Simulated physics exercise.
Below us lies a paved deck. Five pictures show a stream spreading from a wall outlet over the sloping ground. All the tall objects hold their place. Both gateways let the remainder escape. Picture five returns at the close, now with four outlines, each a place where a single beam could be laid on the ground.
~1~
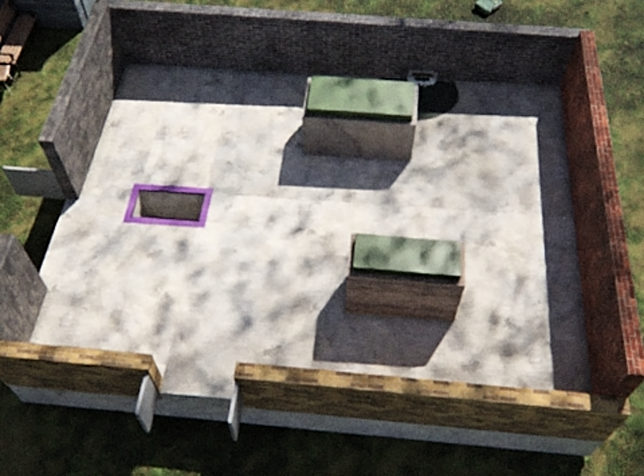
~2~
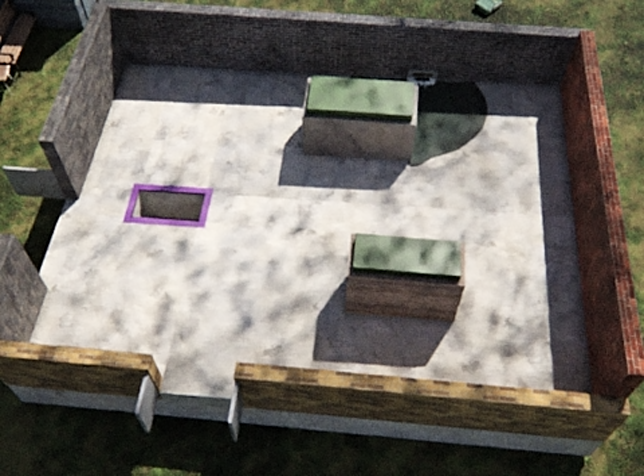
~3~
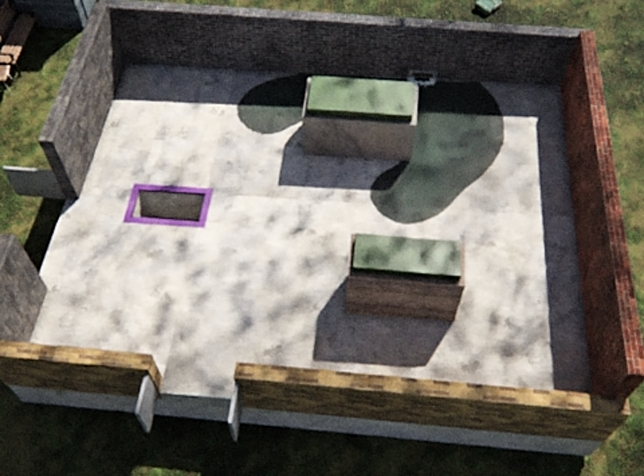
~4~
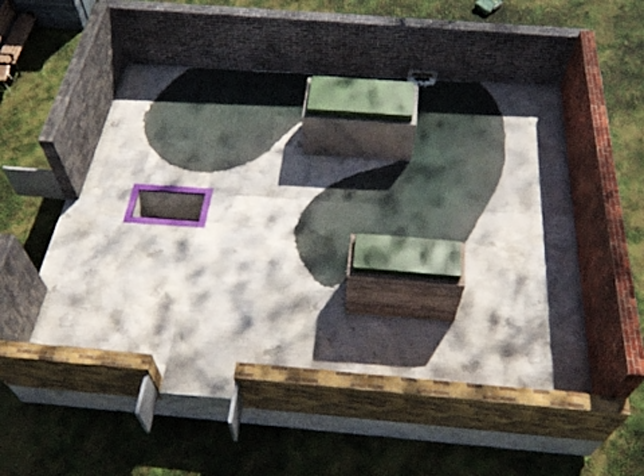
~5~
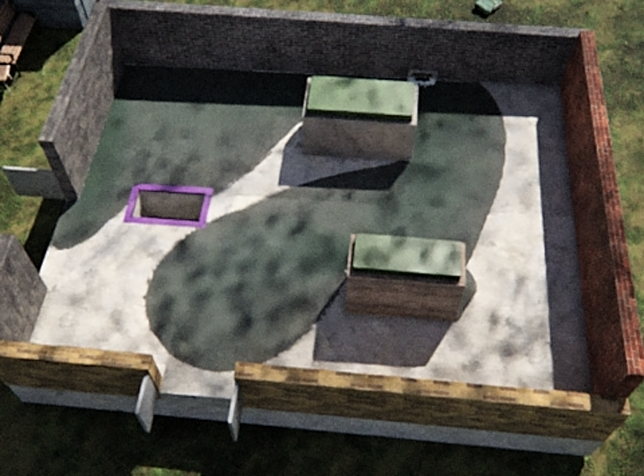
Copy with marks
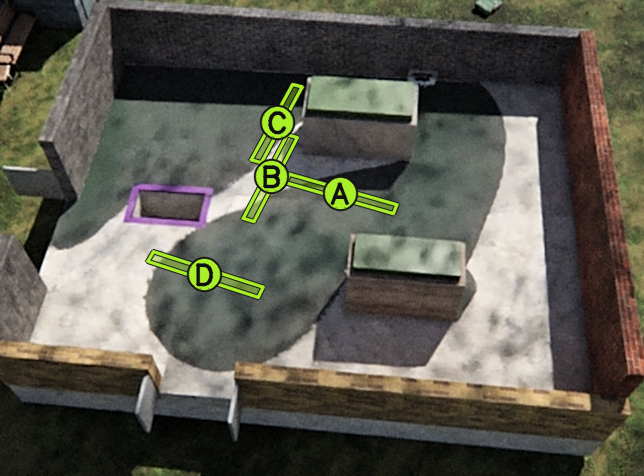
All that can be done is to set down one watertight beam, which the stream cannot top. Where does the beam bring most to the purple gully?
D beats the others.
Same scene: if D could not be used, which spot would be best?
That is spot A.
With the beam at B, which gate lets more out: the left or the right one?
The left gate.
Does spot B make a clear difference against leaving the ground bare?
No, it changes little.
On the marked copy, A from (287, 178) to (395, 209); B from (248, 219) to (292, 136); C from (256, 161) to (297, 85); D from (150, 256) to (260, 292).
If A is chosen, about 16 % of the stream runs into the purple gully, about 84 % out by the gates.
If B is chosen, about 9 % of the stream runs into the purple gully, about 91 % out by the gates.
If C is chosen, about 10 % of the stream runs into the purple gully, about 90 % out by the gates.
If D is chosen, about 27 % of the stream runs into the purple gully, about 72 % out by the gates.
